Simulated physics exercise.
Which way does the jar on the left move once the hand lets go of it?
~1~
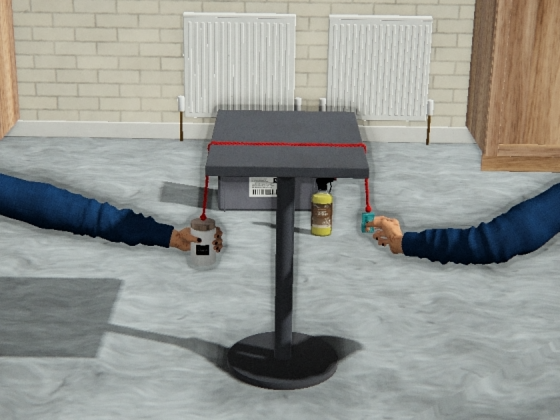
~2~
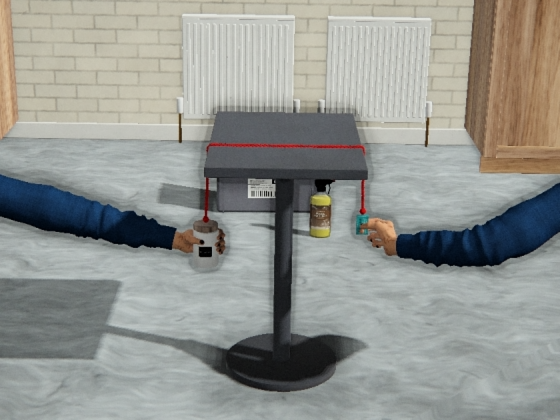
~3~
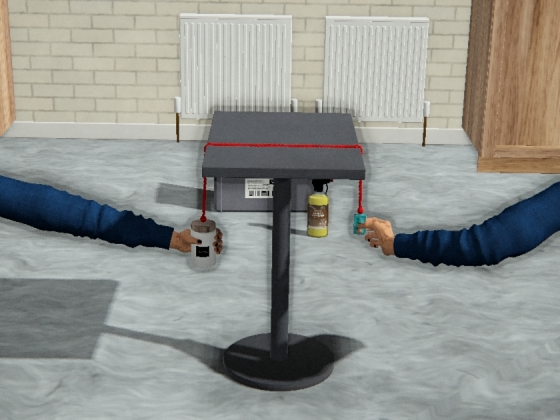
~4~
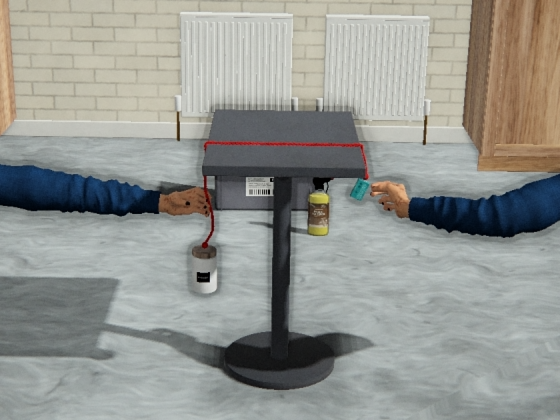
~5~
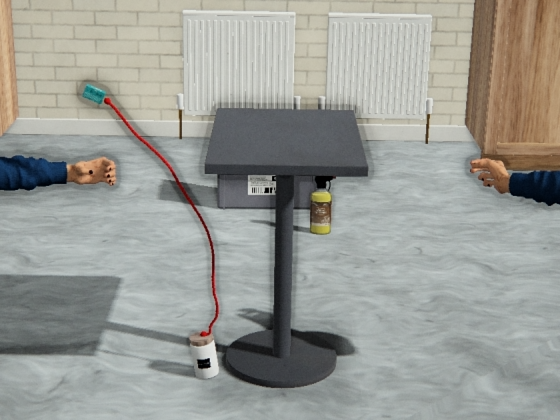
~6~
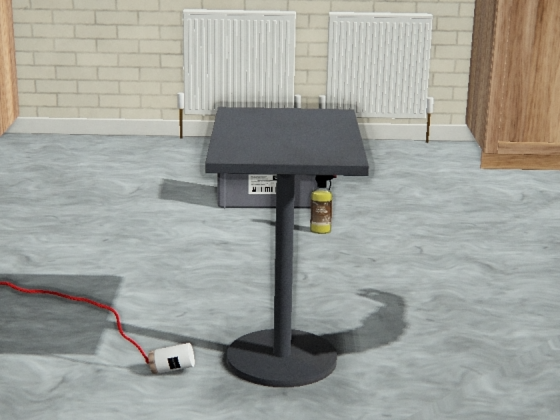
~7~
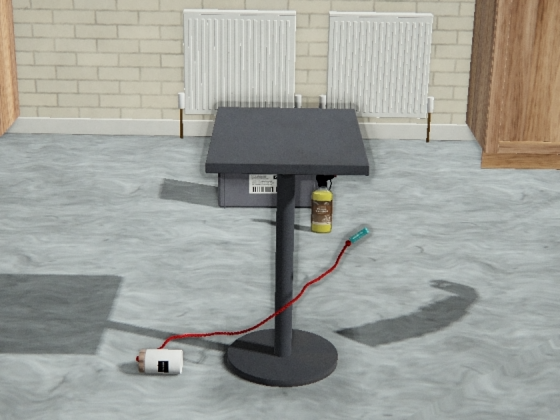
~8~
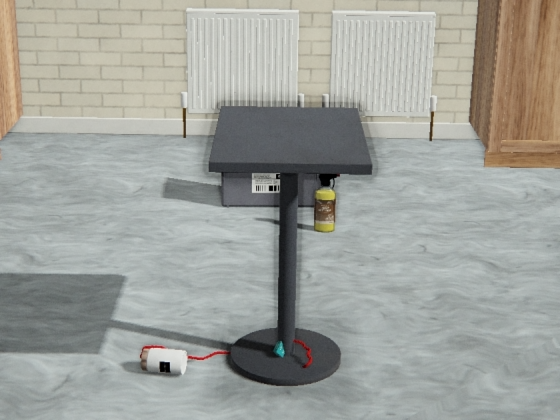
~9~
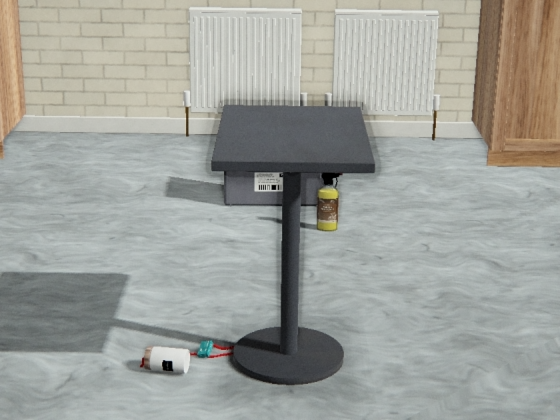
The jar moves down, dropping from beside the table to the floor.
